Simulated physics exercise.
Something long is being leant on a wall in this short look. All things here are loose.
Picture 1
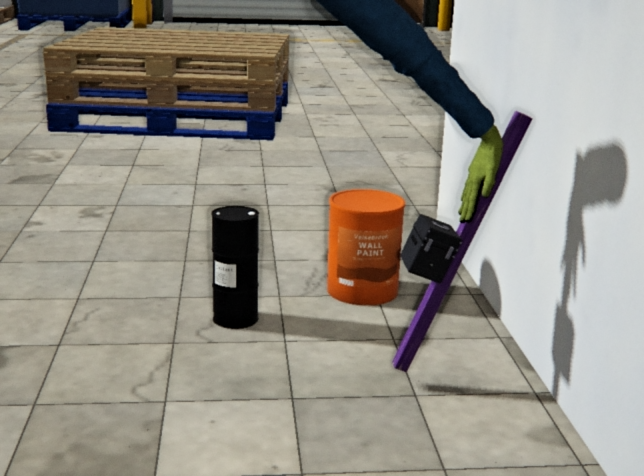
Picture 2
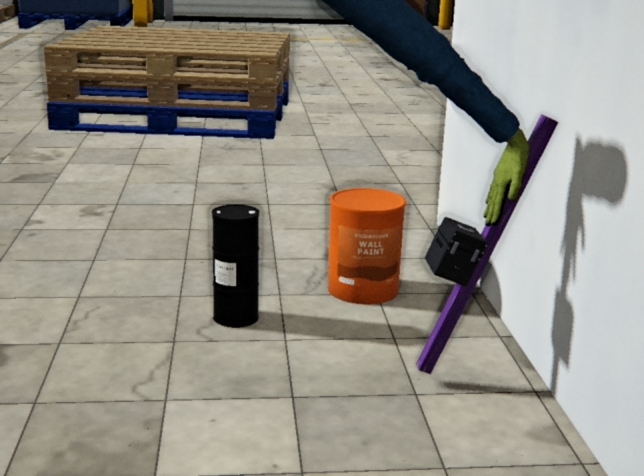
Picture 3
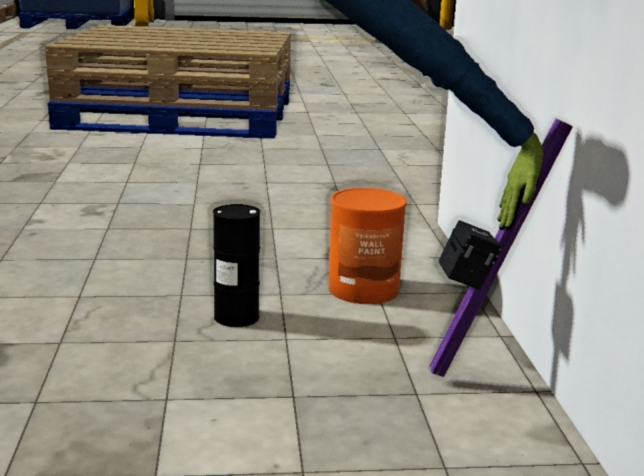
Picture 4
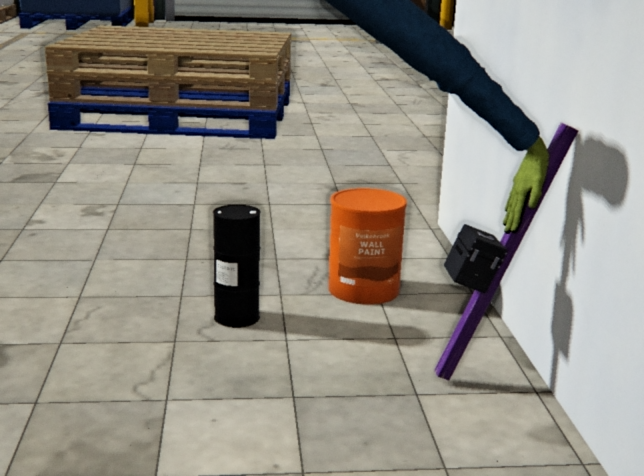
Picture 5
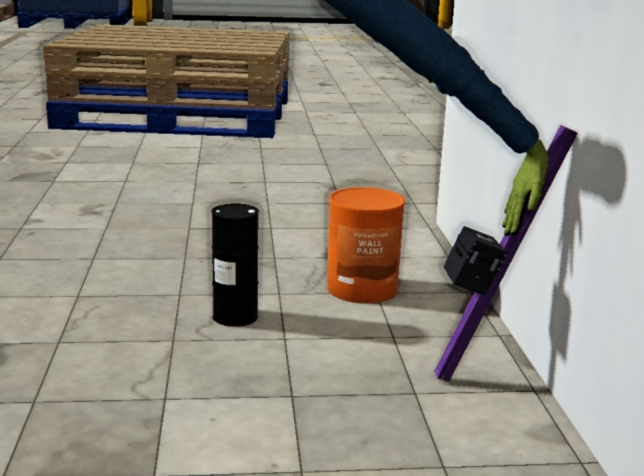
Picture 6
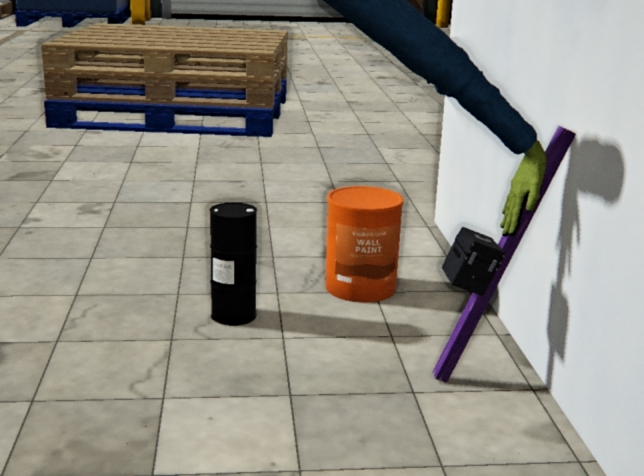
Purple pole with a black box against it being moved right by a gloved hand, then leaning still against a white wall.
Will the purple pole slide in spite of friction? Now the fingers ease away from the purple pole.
No, it holds.
Then, 0.20 s past the last view, nothing moves.
Then, 0.50 s past the last view, purple pole resting near (500, 260).
Finally, all 3 still in place. Final places as the last picture's camera would see them, purple pole near (500, 260). The pole holds.
